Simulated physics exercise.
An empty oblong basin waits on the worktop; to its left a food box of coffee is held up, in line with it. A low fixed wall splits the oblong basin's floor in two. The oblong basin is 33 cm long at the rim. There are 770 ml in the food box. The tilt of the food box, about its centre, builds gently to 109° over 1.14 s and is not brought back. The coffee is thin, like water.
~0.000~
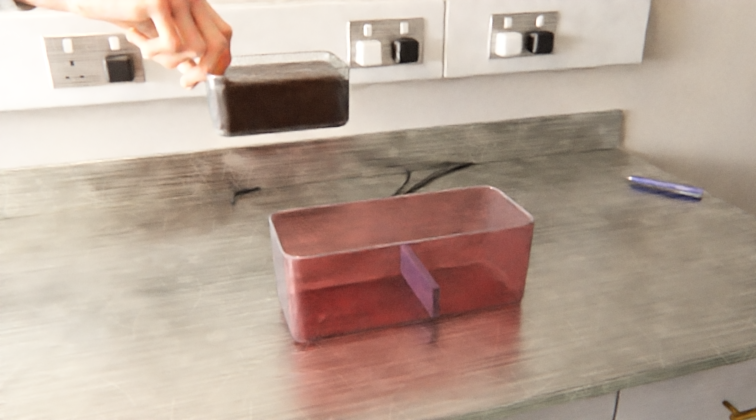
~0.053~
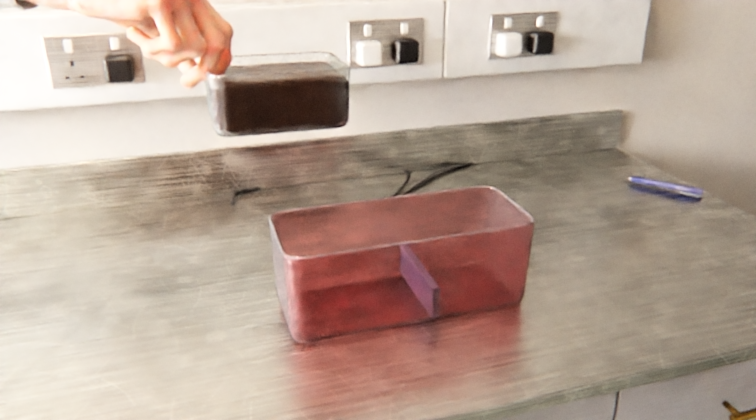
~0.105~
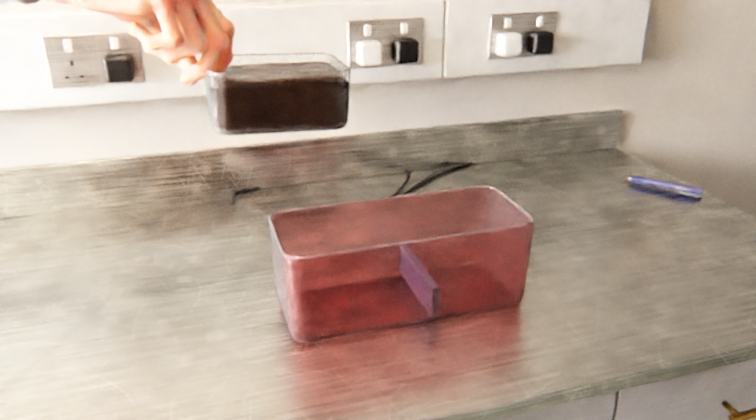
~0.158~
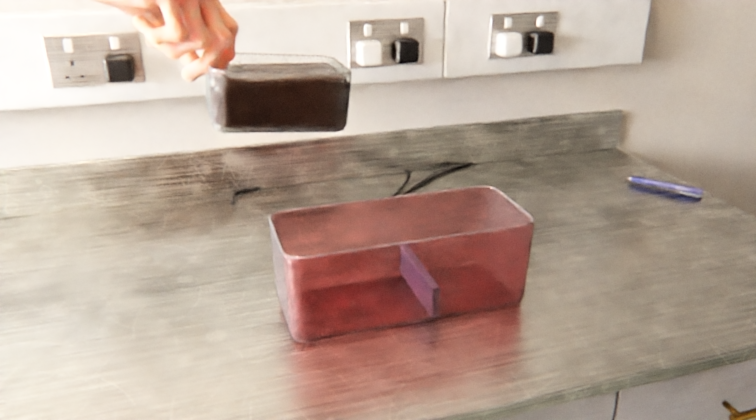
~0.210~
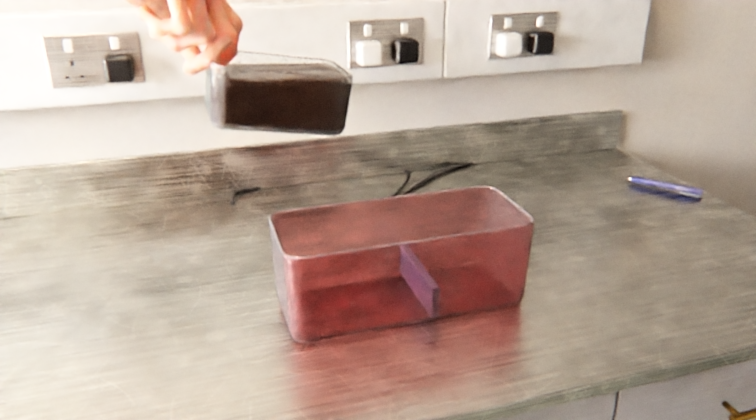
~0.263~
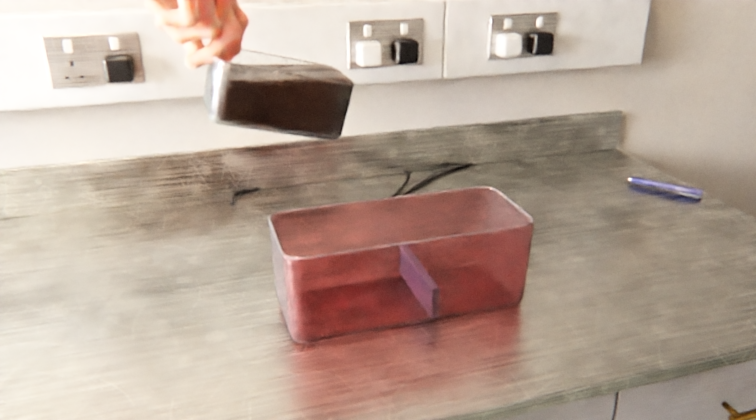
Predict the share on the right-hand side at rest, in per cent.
Roughly 30 per cent is past the wall.
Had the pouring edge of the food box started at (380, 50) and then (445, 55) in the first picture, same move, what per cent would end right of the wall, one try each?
In turn about 60 and 70 per cent.
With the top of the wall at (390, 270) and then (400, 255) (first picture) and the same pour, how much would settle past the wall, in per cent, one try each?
First 60, then 50 per cent.
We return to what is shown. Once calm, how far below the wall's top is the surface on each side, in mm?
Left about 24 mm, right about 30 mm.
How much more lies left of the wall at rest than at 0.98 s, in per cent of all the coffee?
About 10 per cent.
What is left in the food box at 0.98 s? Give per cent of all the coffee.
Some 6 per cent.
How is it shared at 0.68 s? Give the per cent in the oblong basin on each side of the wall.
Left about 14, right about 5.
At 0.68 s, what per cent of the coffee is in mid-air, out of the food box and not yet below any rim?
Near 46 in a hundred.
After 0.68 s the tilt is 70° and 33 per cent is still to pour, 14 is left of the wall and 5 right of it.
After 0.98 s the tilt is 104° and 6 per cent is still to pour, 50 is left of the wall and 29 right of it.
After 1.30 s the tilt is 109° and 0 per cent is still to pour, 59 is left of the wall and 30 right of it.
After 1.64 s the tilt is 109° and 0 per cent is still to pour, 60 is left of the wall and 30 right of it.
In the end 60 per cent lies left of the wall, 30 right of it and 11 outside.
